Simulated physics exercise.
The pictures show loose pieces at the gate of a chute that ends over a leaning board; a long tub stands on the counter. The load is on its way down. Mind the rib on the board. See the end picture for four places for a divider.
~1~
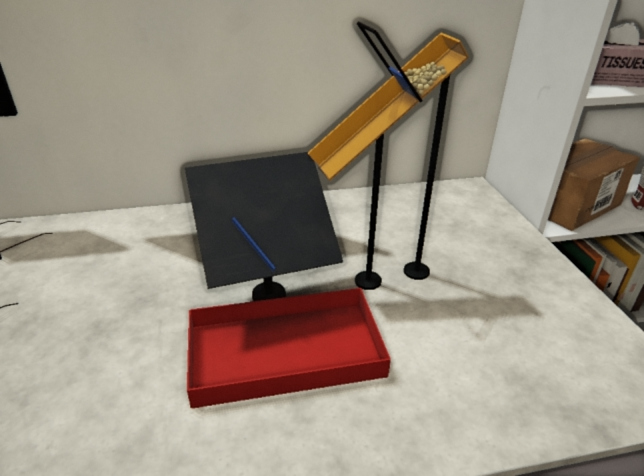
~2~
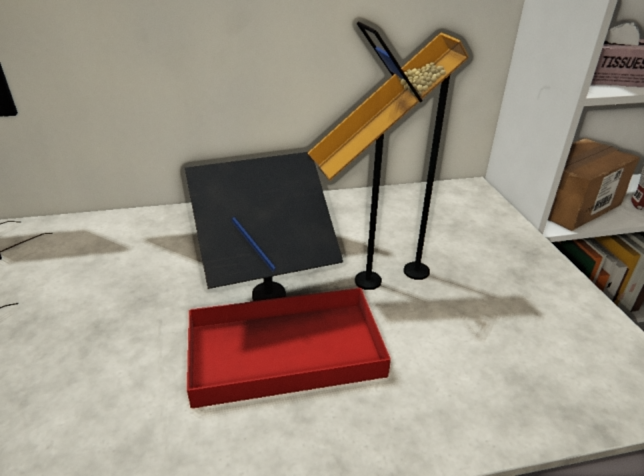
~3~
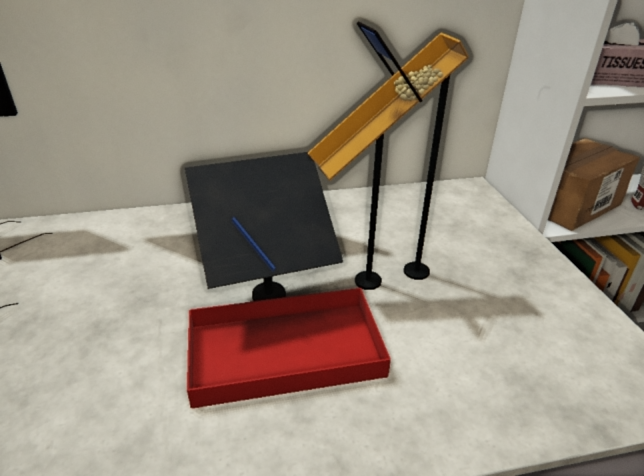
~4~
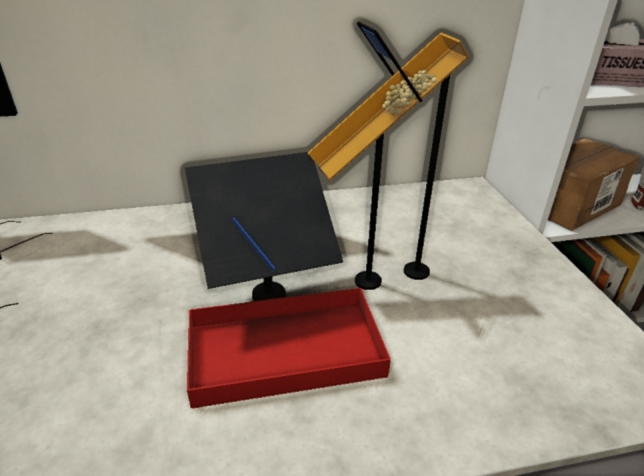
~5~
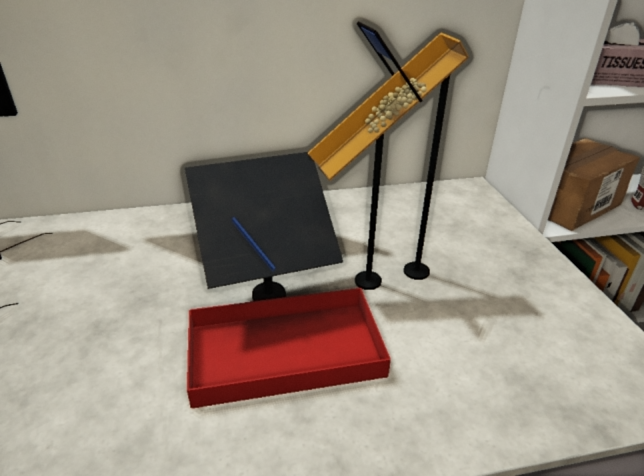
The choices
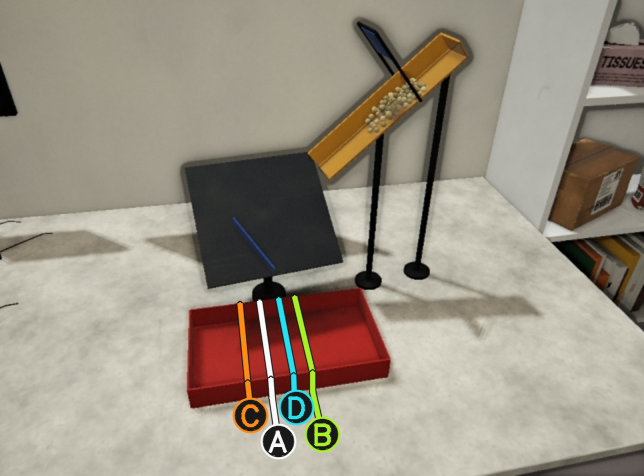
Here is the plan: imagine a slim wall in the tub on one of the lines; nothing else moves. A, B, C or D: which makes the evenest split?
The best line is B.
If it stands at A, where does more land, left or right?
Right.
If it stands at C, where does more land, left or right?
More lands on the right.
On the marked copy, line A crosses the front rim at (270, 377); line B crosses the front rim at (312, 371); line C crosses the front rim at (247, 381); line D crosses the front rim at (293, 374).
With A, of what is caught, about a tenth on the left of the divider, almost all on the right.
With B, of what is caught, roughly a third on the left of the divider, roughly two thirds on the right.
With C, of what is caught, about a tenth on the left of the divider, almost all on the right.
With D, of what is caught, about a tenth on the left of the divider, the larger part on the right.
